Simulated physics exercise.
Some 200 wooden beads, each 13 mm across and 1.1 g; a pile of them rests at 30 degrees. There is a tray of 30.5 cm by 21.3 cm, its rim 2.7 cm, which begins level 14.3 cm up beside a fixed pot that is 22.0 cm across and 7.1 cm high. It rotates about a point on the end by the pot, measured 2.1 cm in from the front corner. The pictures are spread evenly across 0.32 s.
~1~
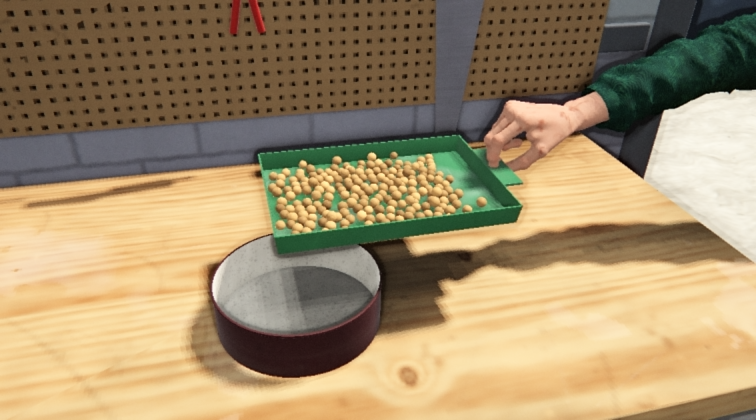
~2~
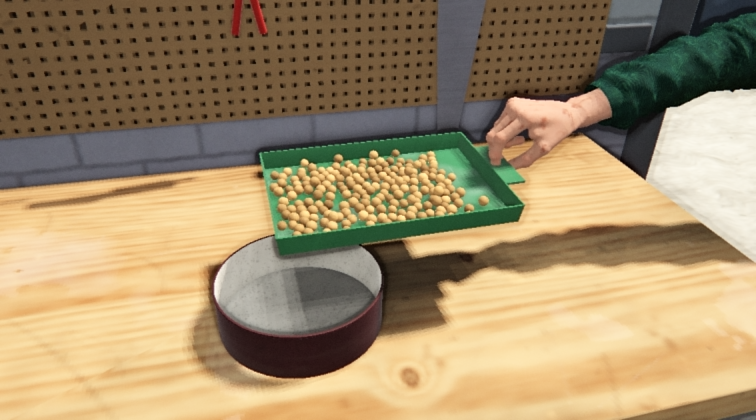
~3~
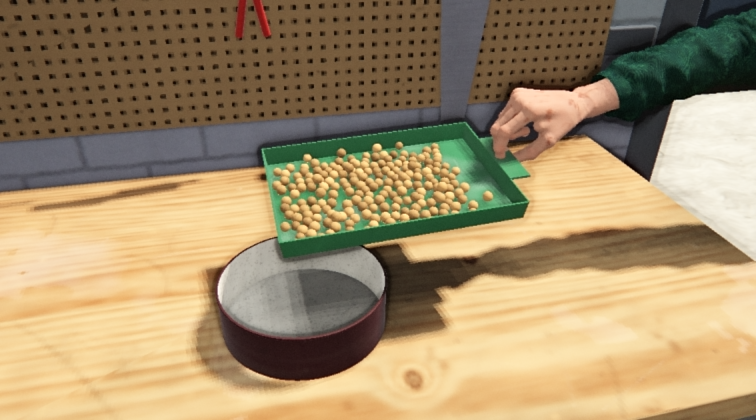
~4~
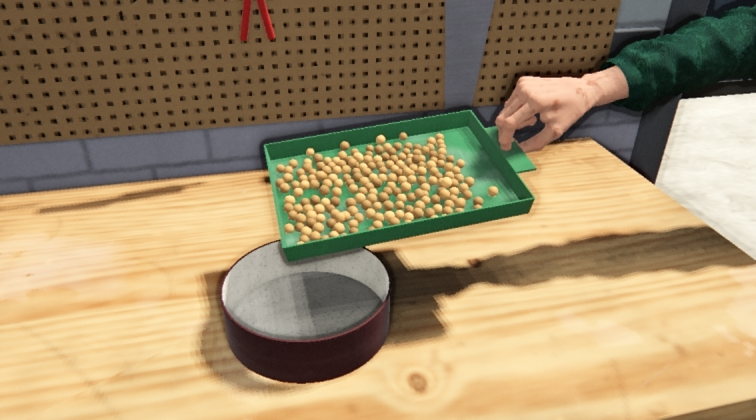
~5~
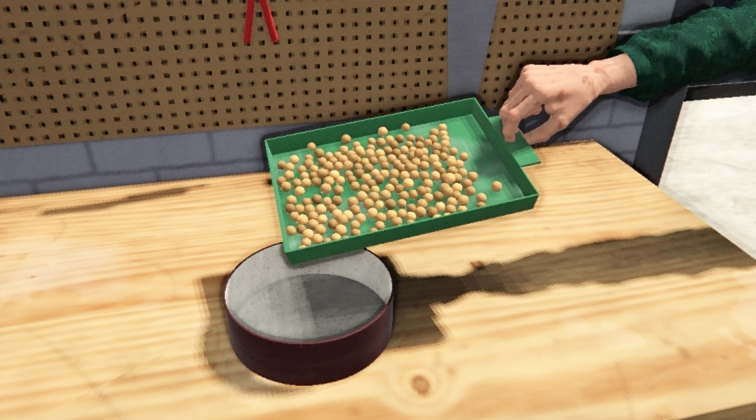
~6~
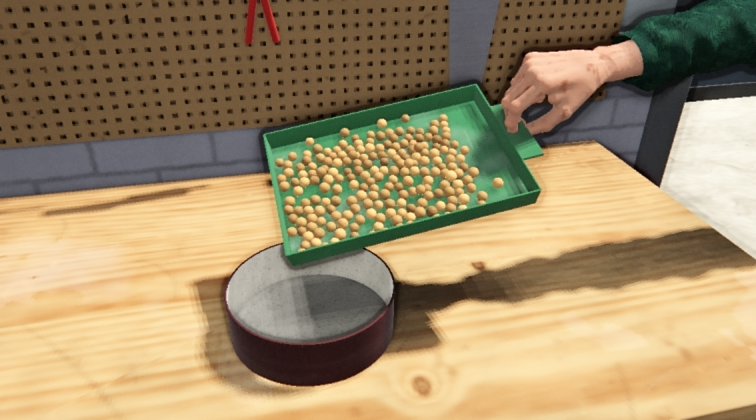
Hand in a green sleeve gradually tilting a green tray of wooden beads above a dark round pot on a workbench.
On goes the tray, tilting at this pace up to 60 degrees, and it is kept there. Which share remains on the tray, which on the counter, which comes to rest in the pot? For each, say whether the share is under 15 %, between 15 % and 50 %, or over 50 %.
Tray: Over 50 %; counter: Under 15 %; pot: Under 15 %.
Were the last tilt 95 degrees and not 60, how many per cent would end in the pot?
Result: Close to 40 %.
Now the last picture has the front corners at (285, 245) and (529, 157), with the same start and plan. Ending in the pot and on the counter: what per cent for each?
The pot gets 0 and the counter 0.
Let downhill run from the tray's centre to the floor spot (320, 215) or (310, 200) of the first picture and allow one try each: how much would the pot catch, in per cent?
First try: Around 0 percent; second try: Around 0 percent.
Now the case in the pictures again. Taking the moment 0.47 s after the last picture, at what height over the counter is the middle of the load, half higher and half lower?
Around 24 cm up.
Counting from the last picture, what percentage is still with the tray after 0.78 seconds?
100%, roughly.
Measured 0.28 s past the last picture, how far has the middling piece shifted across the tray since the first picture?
3 cm.
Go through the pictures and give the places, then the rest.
Tray tilt 0 degrees, front corners at (278, 235) and (519, 205); middle of the pieces at (368, 192); pot at (298, 276), in the first frame.
Tray tilt 1 degrees, front corners at (279, 237) and (521, 204); middle of the pieces at (370, 191), in the second frame.
Tray tilt 5 degrees, front corners at (282, 240) and (526, 200), lowest corner left front; middle of the pieces at (373, 187), in the third frame.
Tray tilt 10 degrees, front corners at (286, 245) and (531, 197), lowest corner left front; middle of the pieces at (377, 183), in the fourth frame.
Tray tilt 14 degrees, front corners at (288, 249) and (535, 193), lowest corner left front; middle of the pieces at (379, 180), in the fifth frame.
Tray tilt 19 degrees, front corners at (289, 252) and (538, 188), lowest corner left front; middle of the pieces at (378, 177); pot at (311, 285), in the sixth frame.
Then, 0.28 s after the last picture, tilt 39 degrees; the tray holds 100 %, the pot 0 %.
Then, 0.47 s after the last picture, tilt 53 degrees; the tray holds 100 %, the pot 0 %.
Then, 0.78 s after the last picture, tilt 60 degrees; the tray holds 100 %, the pot 0 %.
In the end, tray 100 %, counter 0 %, pot 0 %.
